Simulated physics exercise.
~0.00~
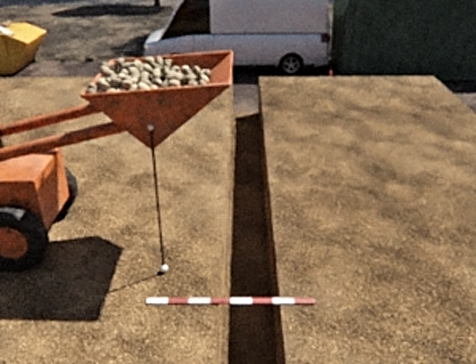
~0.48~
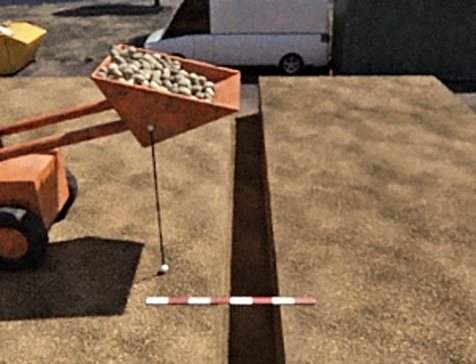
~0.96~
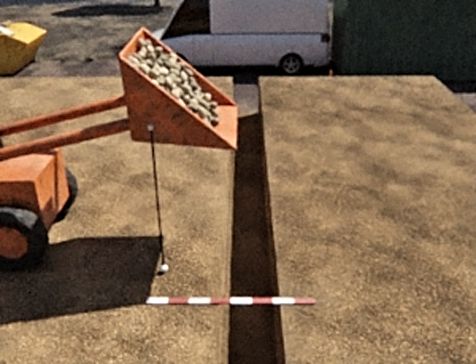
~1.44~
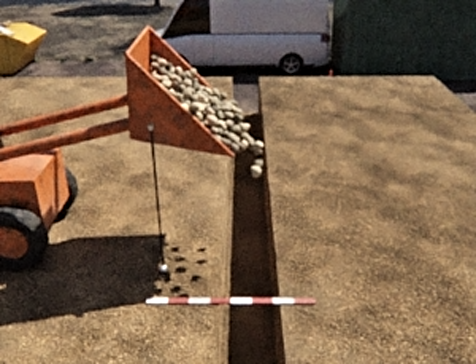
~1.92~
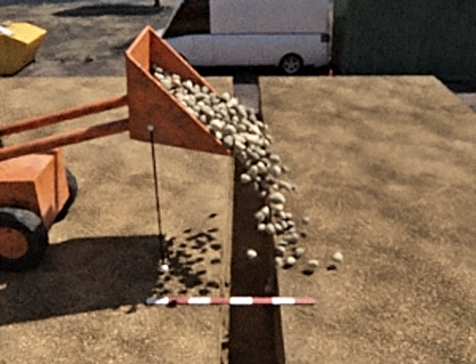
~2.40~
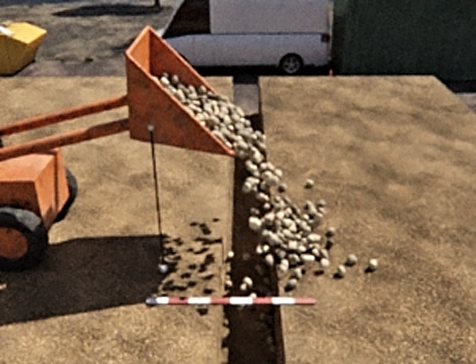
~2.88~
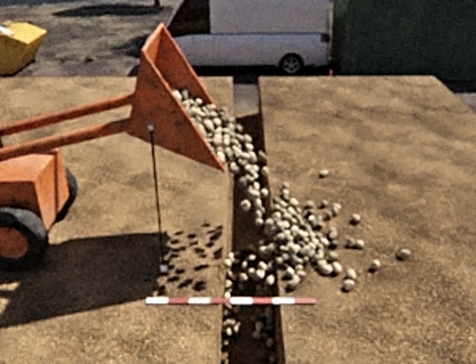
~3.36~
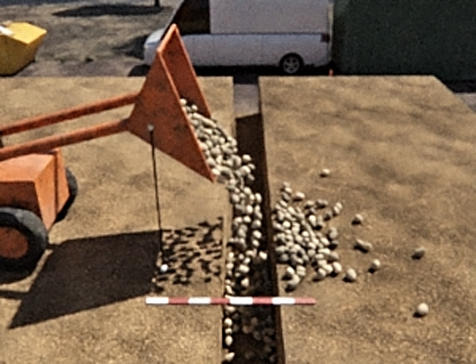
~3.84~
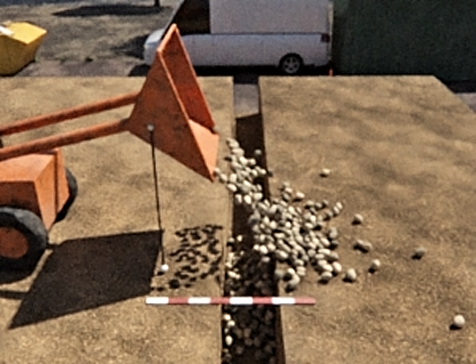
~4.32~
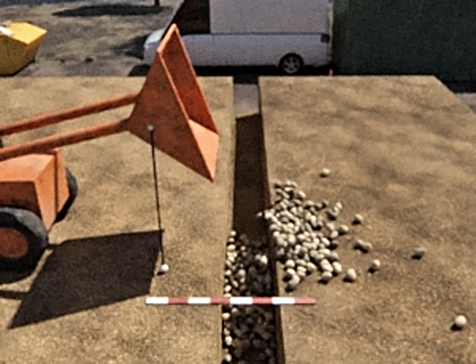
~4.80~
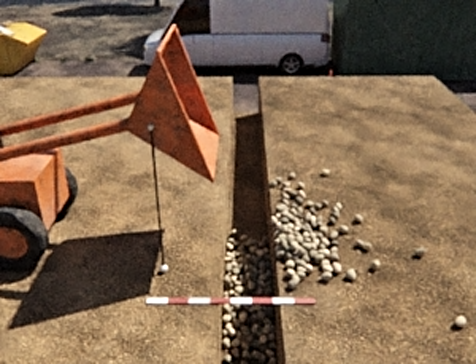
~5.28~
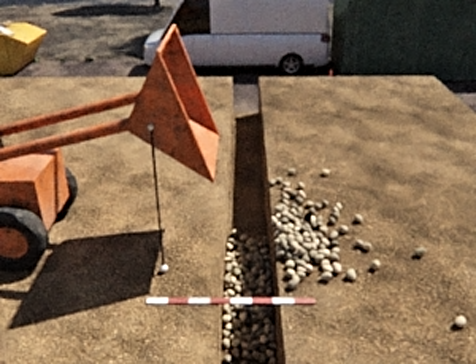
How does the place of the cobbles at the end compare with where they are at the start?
At the start the cobbles are heaped in the raised orange bucket on the left. By the end they lie lower down and further right, in the trench and scattered on the ground just beyond it.
An orange loader on the left holds up a bucket heaped with pale rounded cobbles, seen from above on a sandy brown site with a narrow trench running away from the viewer. A white van and a dark green container stand behind, and a red and white striped pole lies across the trench. The bucket tilts to the right, and the stones begin to slide over its lip. They pour down in a stream, some dropping into the trench and others scattering on the ground beyond. Finally the bucket hangs empty, with cobbles lying in the trench and a loose pile to its right.
